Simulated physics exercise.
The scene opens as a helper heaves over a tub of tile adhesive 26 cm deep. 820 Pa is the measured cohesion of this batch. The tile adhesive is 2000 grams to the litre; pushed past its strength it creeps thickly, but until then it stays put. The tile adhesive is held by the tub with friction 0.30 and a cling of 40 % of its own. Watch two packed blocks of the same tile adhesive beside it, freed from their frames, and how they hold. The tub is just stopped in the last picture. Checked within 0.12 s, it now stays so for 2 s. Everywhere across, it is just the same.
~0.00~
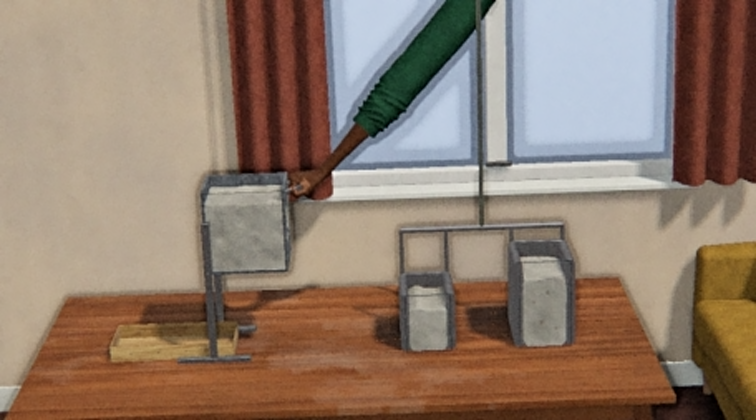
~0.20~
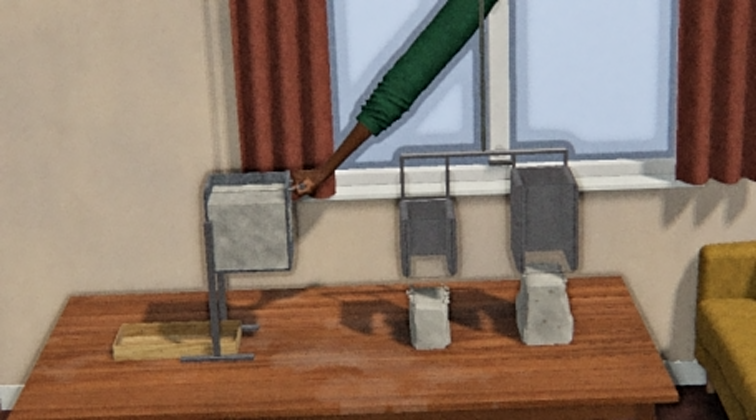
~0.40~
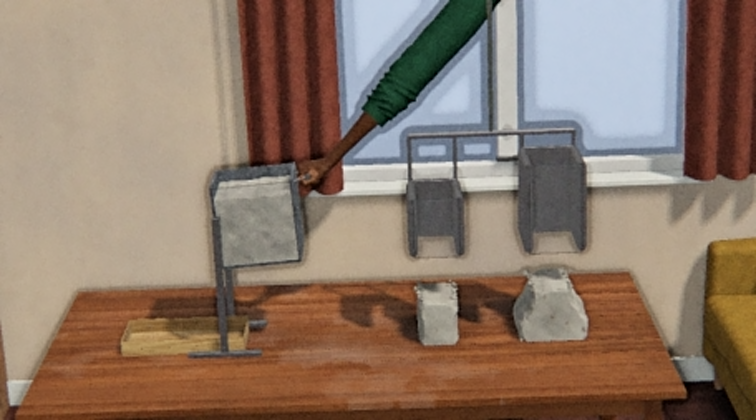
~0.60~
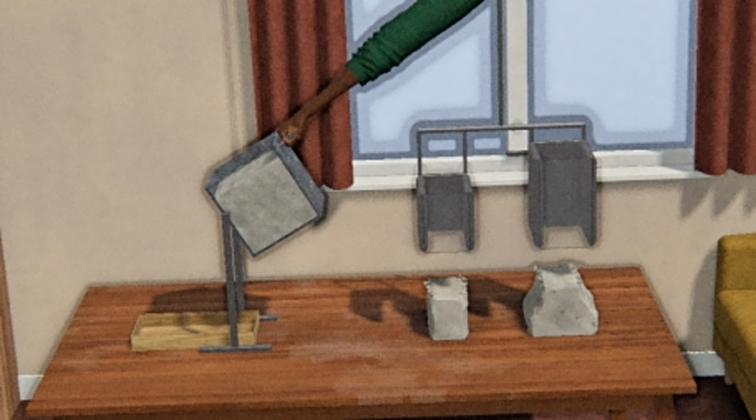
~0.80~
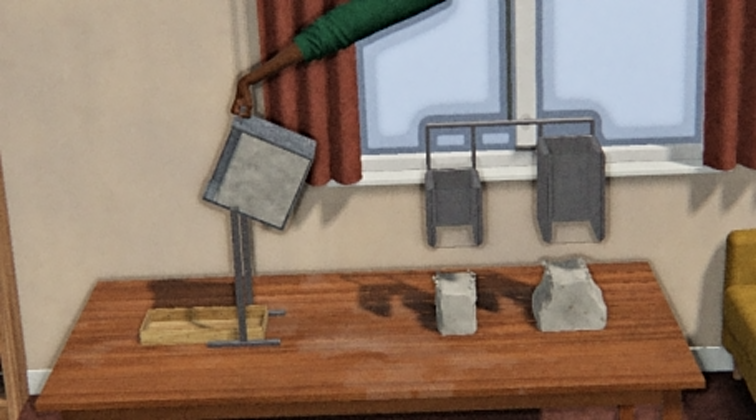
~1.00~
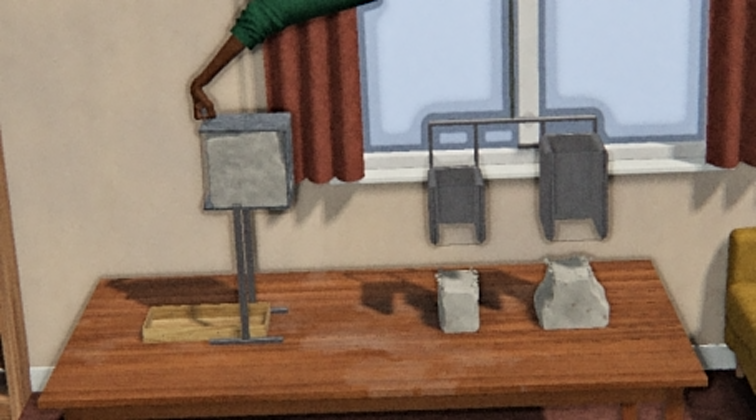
Two joined metal boxes rose off two grey blocks, and the taller right-hand block sagged and widened; then a green-sleeved arm turned a tub of grey material leftward onto its side.
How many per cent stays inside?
63 %.
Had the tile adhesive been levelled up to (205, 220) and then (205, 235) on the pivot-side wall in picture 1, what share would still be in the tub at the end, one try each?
Roughly 80 per cent, then roughly 100 per cent.
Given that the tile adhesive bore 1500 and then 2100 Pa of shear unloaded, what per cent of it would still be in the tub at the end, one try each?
About 100 % first, about 100 % second.
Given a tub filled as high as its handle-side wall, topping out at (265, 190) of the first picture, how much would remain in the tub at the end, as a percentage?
Near 100 per cent.
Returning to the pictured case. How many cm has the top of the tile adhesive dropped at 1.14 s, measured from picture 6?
Around 2 cm below its level in the last picture.
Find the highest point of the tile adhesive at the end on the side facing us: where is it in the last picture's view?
Peak location: Approx. (255, 163).
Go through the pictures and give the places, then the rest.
In the first frame, handle-side rim at (281, 191), tilt 0 degrees; top of the tile adhesive at (273, 202); blocks stand 16 cm, 25 cm (left to right).
In the second frame, handle-side rim at (284, 189), tilt 0 degrees; top of the tile adhesive at (276, 201); blocks stand 16 cm, 22 cm (left to right).
In the third frame, handle-side rim at (289, 181), tilt 4 degrees; top of the tile adhesive at (286, 193); blocks stand 16 cm, 18 cm (left to right).
In the fourth frame, handle-side rim at (272, 148), tilt 30 degrees; top of the tile adhesive at (275, 161); blocks stand 16 cm, 18 cm (left to right).
In the fifth frame, handle-side rim at (232, 128), tilt 65 degrees; top of the tile adhesive at (242, 136); blocks stand 16 cm, 18 cm (left to right).
In the sixth frame, handle-side rim at (200, 133), tilt 89 degrees; top of the tile adhesive at (270, 134); blocks stand 16 cm, 18 cm (left to right).
After 1.14 s, the tub is at 89 degrees and holds 92 %.
After 1.31 s, the tub is at 89 degrees and holds 74 %.
After 1.48 s, the tub is at 89 degrees and holds 65 %.
After 1.65 s, the tub is at 89 degrees and holds 63 %.
After 3.00 s, at the end, the tub is at 89 degrees and holds 63 %.
